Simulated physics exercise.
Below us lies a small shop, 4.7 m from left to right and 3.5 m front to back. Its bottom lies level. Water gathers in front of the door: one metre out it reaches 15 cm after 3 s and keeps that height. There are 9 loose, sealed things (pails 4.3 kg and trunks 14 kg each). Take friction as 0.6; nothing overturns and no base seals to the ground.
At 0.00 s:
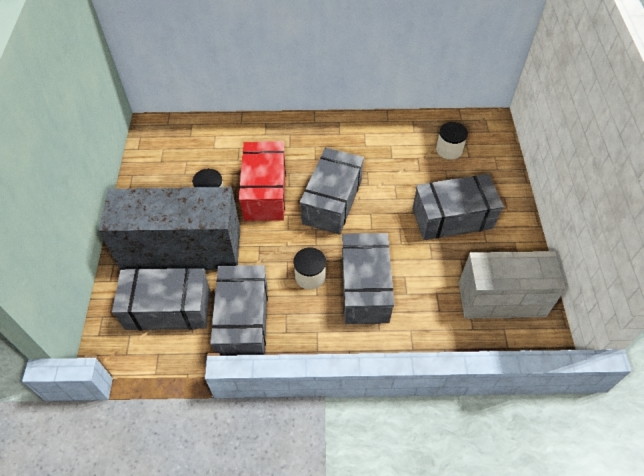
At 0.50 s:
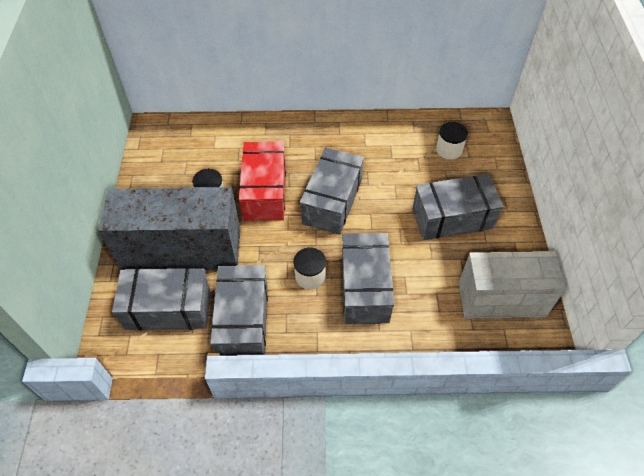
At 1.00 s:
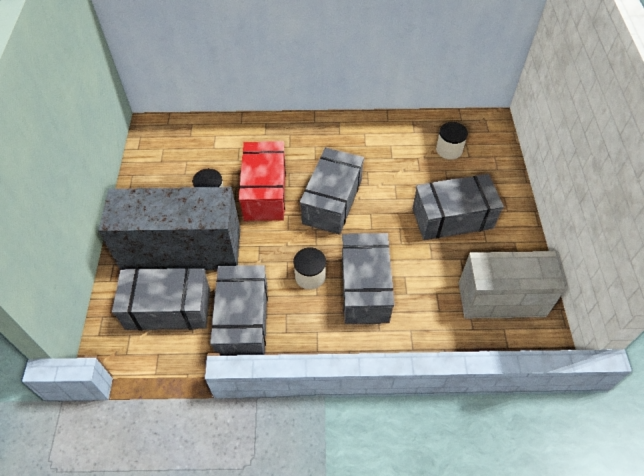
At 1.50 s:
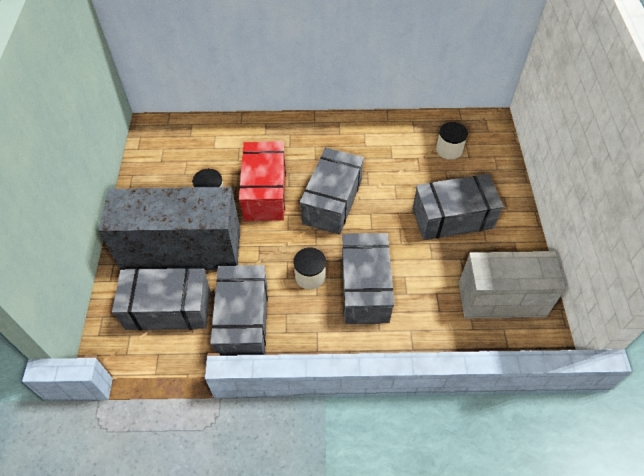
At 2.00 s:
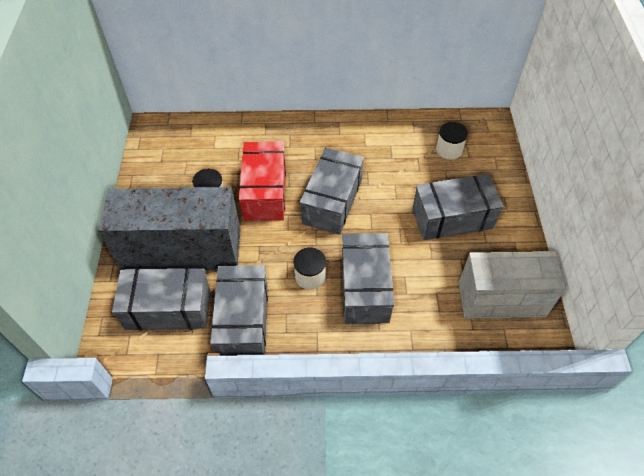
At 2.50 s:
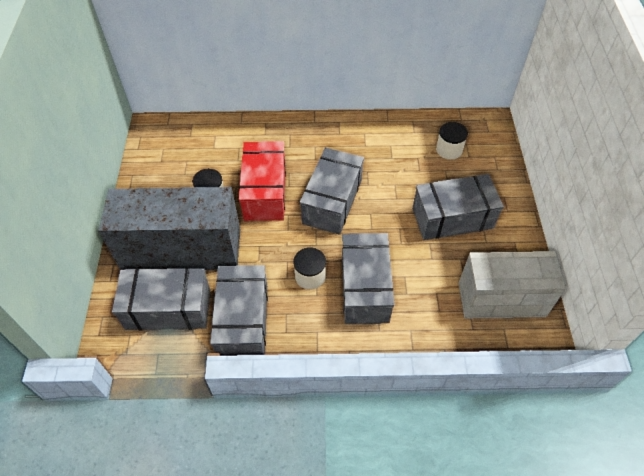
Small shop with grey trunks and one red trunk sitting still, as shallow water spreads outside and slips in through the doorway.
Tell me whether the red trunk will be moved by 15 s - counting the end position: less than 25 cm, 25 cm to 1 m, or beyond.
The red trunk stays put.
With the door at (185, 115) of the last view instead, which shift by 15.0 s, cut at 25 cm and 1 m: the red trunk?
Then the red trunk travels far.
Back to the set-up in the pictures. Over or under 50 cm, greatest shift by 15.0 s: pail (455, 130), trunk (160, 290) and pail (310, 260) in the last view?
In that order: Short of it, more, more.
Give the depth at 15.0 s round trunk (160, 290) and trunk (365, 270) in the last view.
About 9 and 6 cm.
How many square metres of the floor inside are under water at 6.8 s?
Roughly 8.5 m2.
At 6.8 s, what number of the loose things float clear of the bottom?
2 of them.
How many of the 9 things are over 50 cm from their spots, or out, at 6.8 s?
1 of them.
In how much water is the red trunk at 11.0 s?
About 3 cm.
After 3.5 s the red trunk is near (262, 169), 0.0 m from its start, aground; 0 afloat.
After 6.8 s the red trunk is near (262, 169), 0.0 m from its start, aground; 2 afloat.
After 11.0 s the red trunk is near (262, 169), 0.0 m from its start, aground; 4 afloat.
After 15.0 s the red trunk is near (262, 169), 0.0 m from its start, aground; 7 afloat.
